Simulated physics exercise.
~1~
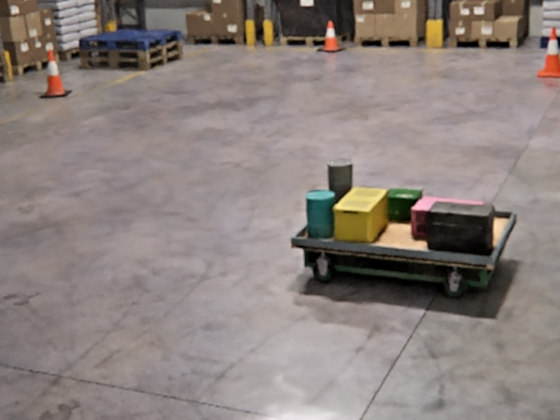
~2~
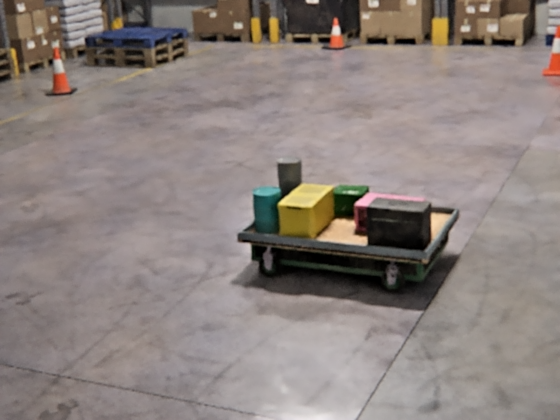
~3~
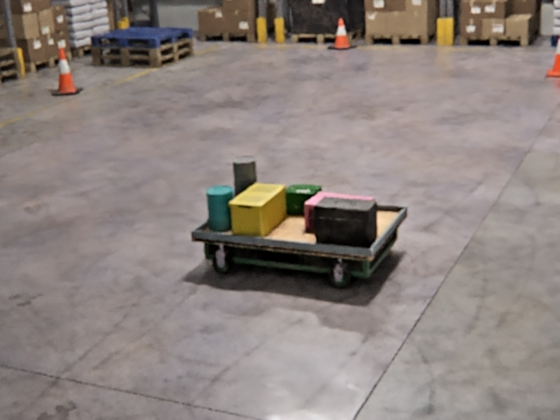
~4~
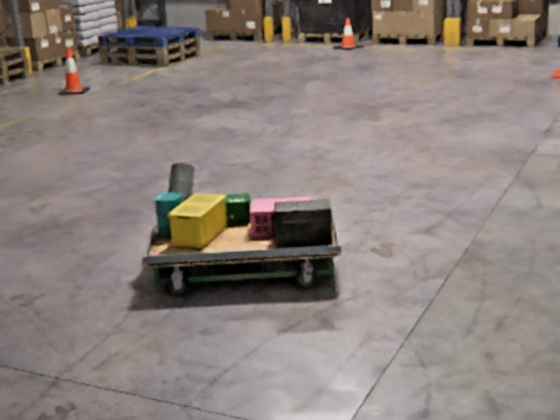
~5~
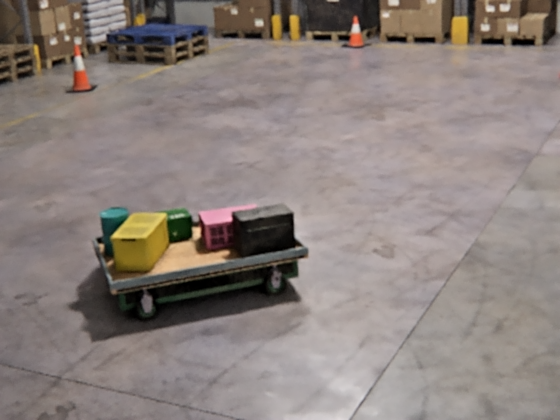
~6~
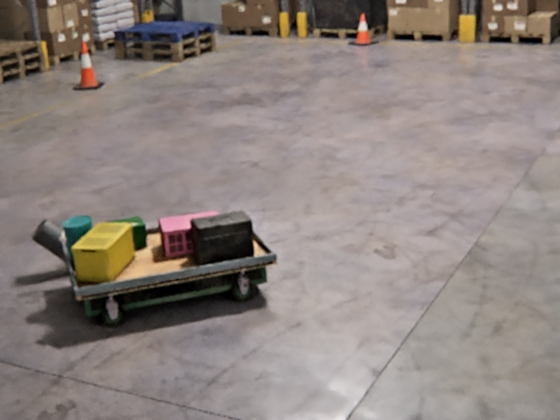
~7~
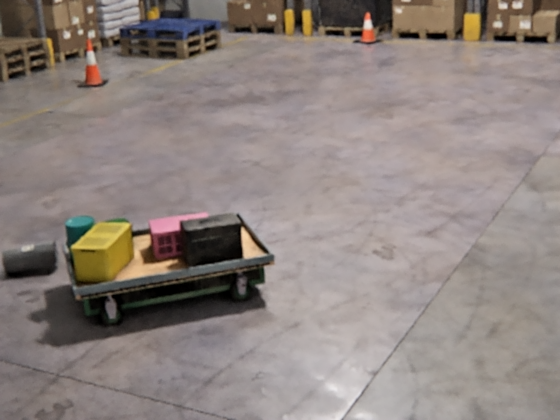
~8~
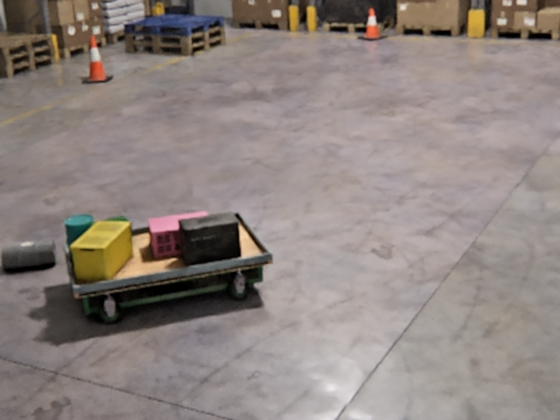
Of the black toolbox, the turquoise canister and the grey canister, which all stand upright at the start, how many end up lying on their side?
Just one of them does. The grey canister ends up lying on its side on the floor to the left of the cart.
